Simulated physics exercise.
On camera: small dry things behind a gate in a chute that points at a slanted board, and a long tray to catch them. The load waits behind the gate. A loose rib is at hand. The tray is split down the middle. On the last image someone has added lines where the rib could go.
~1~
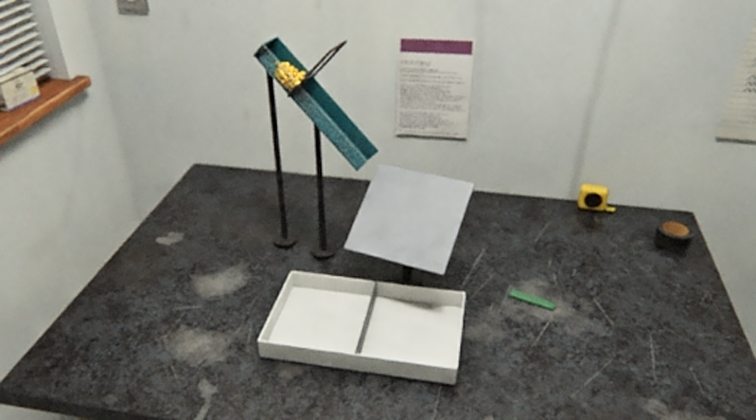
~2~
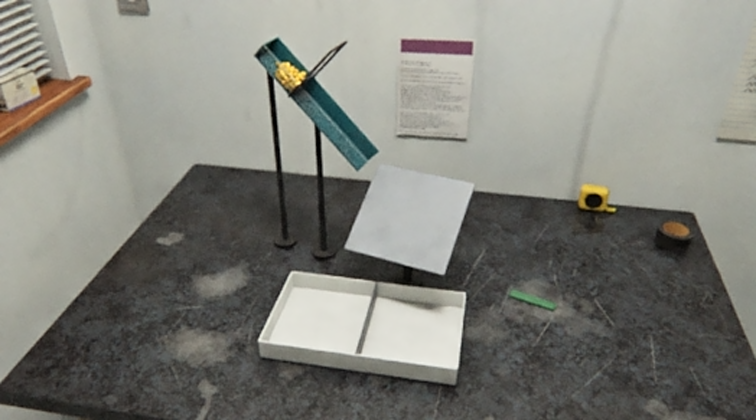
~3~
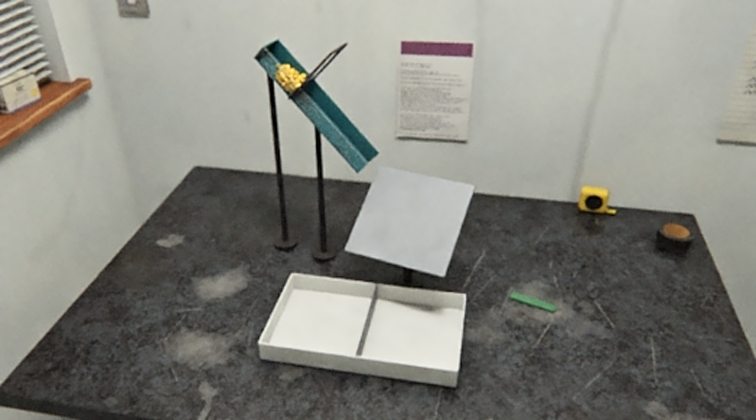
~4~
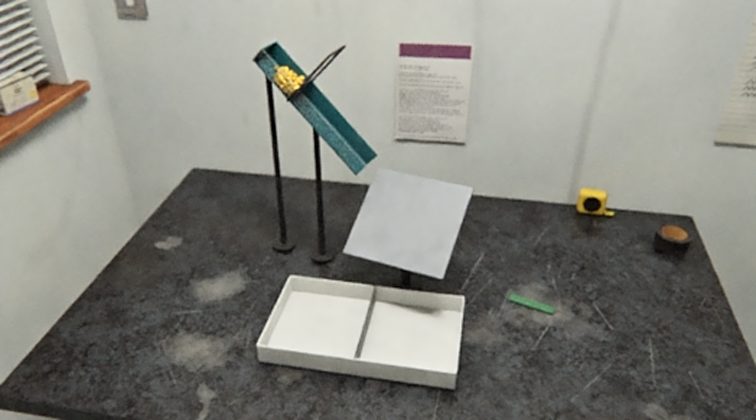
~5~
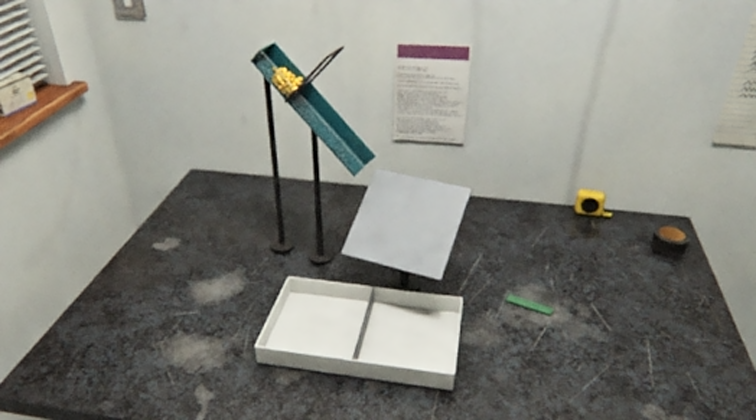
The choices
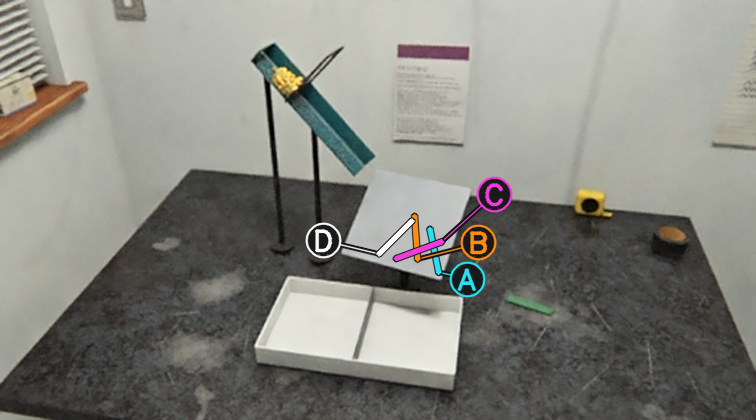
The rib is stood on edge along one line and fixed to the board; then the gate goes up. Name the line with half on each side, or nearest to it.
The best line is C.
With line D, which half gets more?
Left.
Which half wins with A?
The right half.
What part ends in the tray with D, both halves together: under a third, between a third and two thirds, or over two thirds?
It is over two thirds.
On the marked copy, line A from (430, 229) to (438, 272); line B from (414, 216) to (417, 259); line C from (441, 241) to (396, 258); line D from (411, 221) to (378, 253).
With A, of what is caught, about a tenth in the left half, the larger part in the right.
With B, of what is caught, about a tenth in the left half, the larger part in the right.
With C, of what is caught, roughly half in the left half, roughly half in the right.
With D, of what is caught, the larger part in the left half, about a tenth in the right.
